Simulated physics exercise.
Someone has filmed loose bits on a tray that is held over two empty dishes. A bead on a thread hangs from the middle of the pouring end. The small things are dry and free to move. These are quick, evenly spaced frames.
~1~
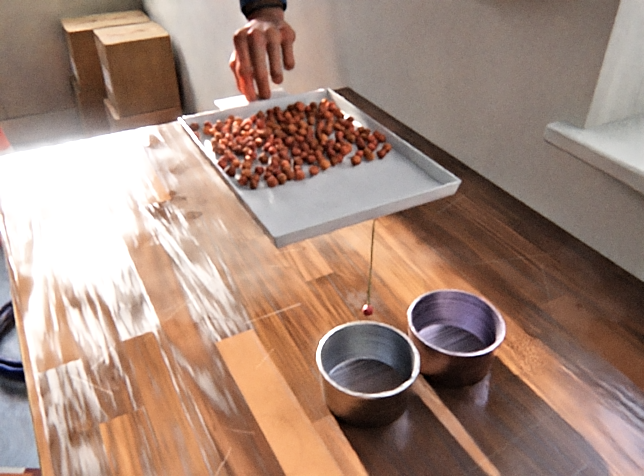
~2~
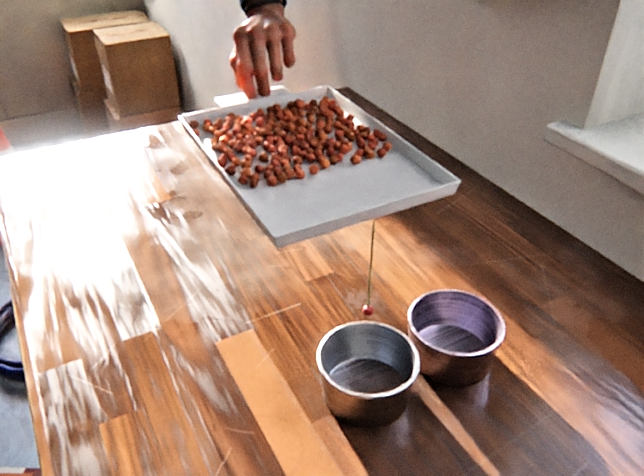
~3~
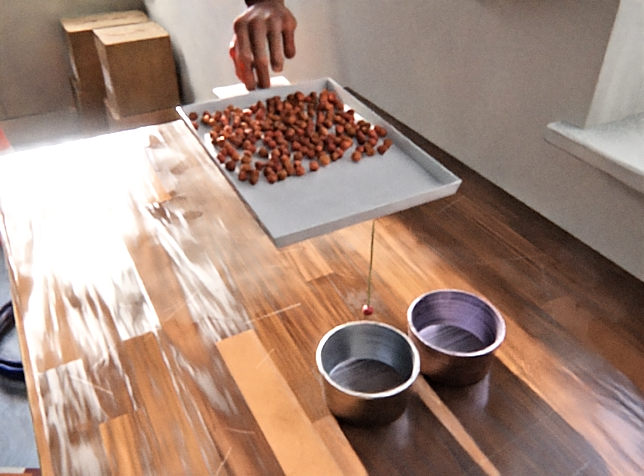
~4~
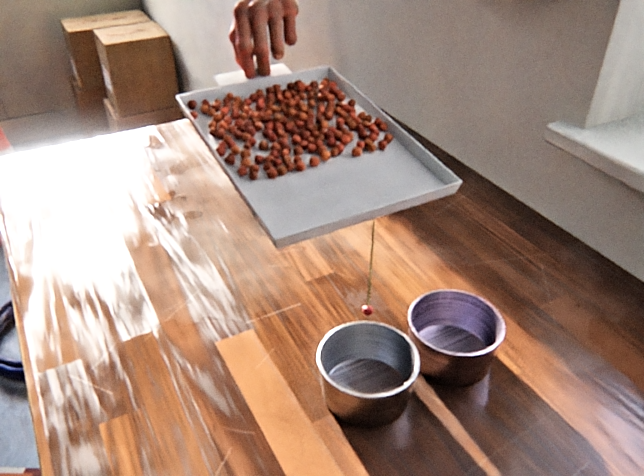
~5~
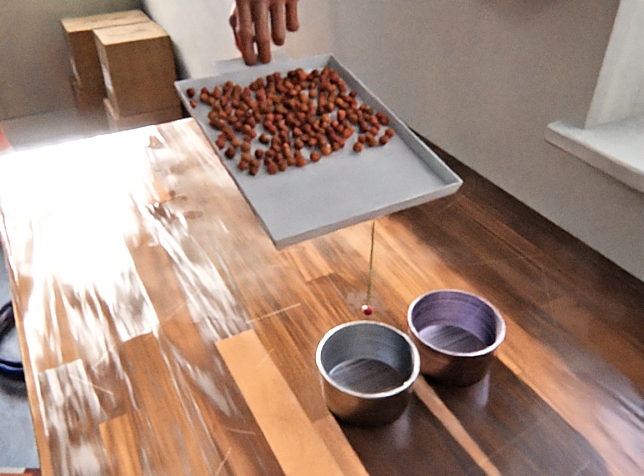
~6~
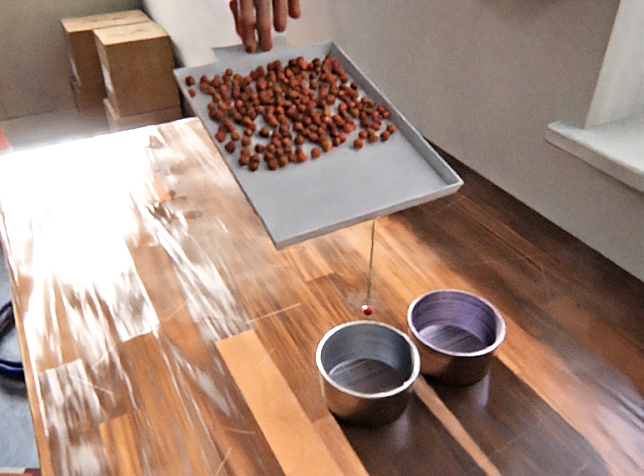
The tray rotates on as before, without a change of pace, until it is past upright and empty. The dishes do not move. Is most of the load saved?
Together they catch the larger part.
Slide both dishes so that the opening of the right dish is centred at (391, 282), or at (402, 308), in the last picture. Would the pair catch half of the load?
One: Under half. Two: Less than half.
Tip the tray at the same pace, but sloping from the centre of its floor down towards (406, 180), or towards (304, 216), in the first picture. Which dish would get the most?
In turn: The right one; left.
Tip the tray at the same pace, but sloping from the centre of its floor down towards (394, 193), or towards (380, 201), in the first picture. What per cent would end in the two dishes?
In turn 80 and 90 in a hundred.
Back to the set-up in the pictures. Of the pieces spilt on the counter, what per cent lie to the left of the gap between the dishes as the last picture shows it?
Some 60 per cent.
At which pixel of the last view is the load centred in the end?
Close to (375, 389).
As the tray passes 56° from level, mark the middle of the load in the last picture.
At about (360, 192).
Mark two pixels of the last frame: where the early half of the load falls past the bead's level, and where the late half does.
At about (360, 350), then at (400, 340).
Shortly afterwards, tray tipped steeply; all but a few on the tray; only a few in the left dish; only a few in the right dish; only a few outside both; a little in the air.
Next, tray tipped right over; the bulk on the tray; a little in the left dish; only a few in the right dish; a little outside both; only a few in the air.
Some moments later, tray tipped past a quarter turn; near half in the left dish; near a quarter in the right dish; near a quarter outside both.
In the end, tray tipped past a quarter turn; near half in the left dish; near a quarter in the right dish; near a quarter outside both.
